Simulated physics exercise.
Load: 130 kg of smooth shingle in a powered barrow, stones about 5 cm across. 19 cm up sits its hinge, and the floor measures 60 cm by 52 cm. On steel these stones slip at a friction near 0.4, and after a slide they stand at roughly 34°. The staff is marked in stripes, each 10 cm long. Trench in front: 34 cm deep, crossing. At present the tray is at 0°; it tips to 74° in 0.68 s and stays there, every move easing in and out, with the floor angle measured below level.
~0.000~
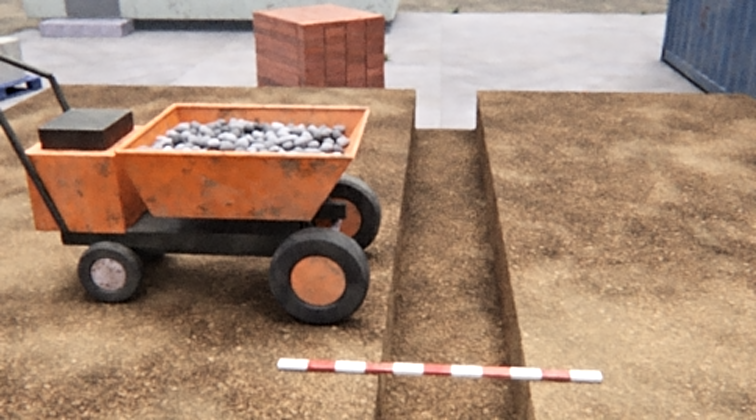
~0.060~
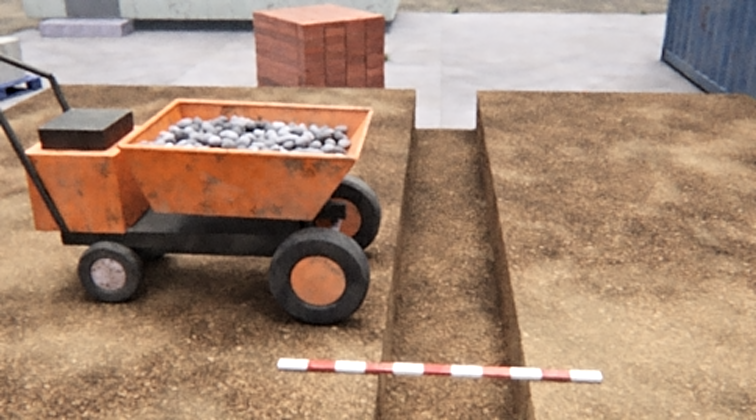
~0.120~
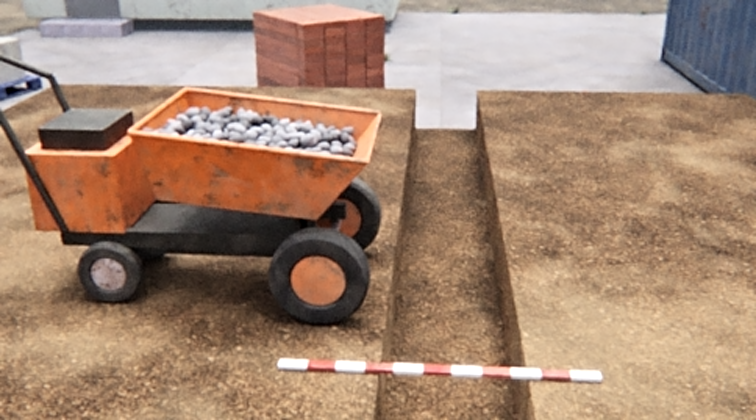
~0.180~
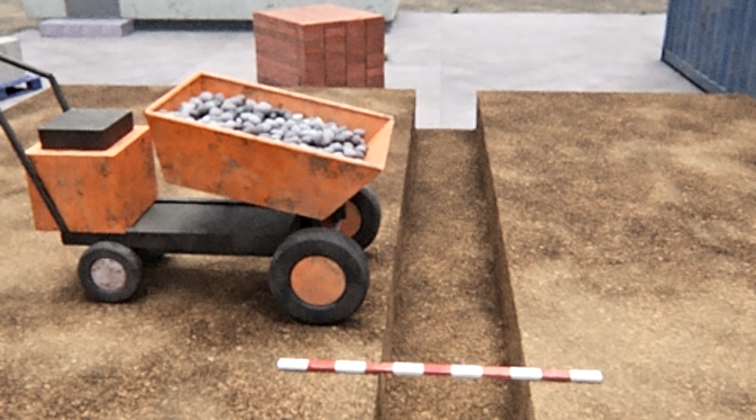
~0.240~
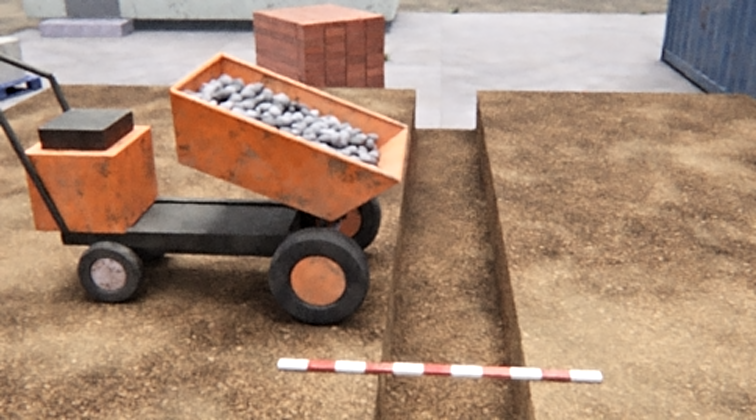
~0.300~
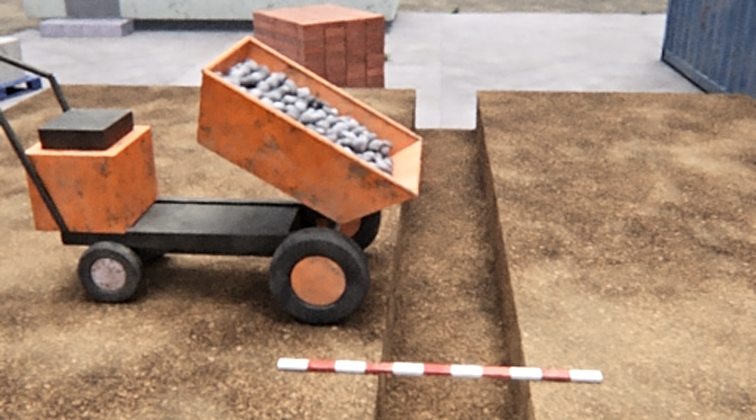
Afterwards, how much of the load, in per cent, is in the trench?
About 52 per cent.
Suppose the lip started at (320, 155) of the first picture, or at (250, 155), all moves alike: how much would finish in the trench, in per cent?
Roughly 80 in a hundred from the first, 100 in a hundred from the second.
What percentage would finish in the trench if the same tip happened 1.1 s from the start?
Near 65 per cent.
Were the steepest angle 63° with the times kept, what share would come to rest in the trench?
I'd expect around 50 in a hundred.
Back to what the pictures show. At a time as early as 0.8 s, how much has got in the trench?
Around 25 per cent of it, at that instant.
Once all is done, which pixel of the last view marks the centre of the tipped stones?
The resting stones are centred at roughly (505, 331).
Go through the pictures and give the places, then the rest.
Lip at (352, 157), floor tilted 0°, highest stones at (241, 131), in the first picture.
The tray is at 2°, its lip at (356, 158); the top of the load is at (232, 130); the stones move at 0.4 m/s on average, in the second picture.
The tray is at 6°, its lip at (367, 162); the top of the load is at (206, 119); the stones move at 0.8 m/s on average, in the third picture.
The tray is at 13°, its lip at (382, 169); the top of the load is at (209, 105); the stones move at 1.1 m/s on average, in the fourth picture.
The tray is at 21°, its lip at (399, 180); the top of the load is at (220, 87); the stones move at 1.3 m/s on average, in the fifth picture.
The tray is at 31°, its lip at (417, 195); the top of the load is at (245, 70); the stones move at 1.4 m/s on average, in the sixth picture.
After 0.5 s the floor is at 62°; 100 % in the tray; the foremost stones are at (440, 216).
After 0.8 s the floor is at 74°; 62 % in the tray, 25 % in the trench, 13 % past the trench; the foremost stones are at (550, 283).
After 1.1 s the floor is at 74°; 13 % in the tray, 39 % in the trench, 48 % past the trench; the foremost stones are past the picture's edge.
After 3.1 s the floor is at 74°; 0 % in the tray, 52 % in the trench, 48 % past the trench; the foremost stones are past the picture's edge.
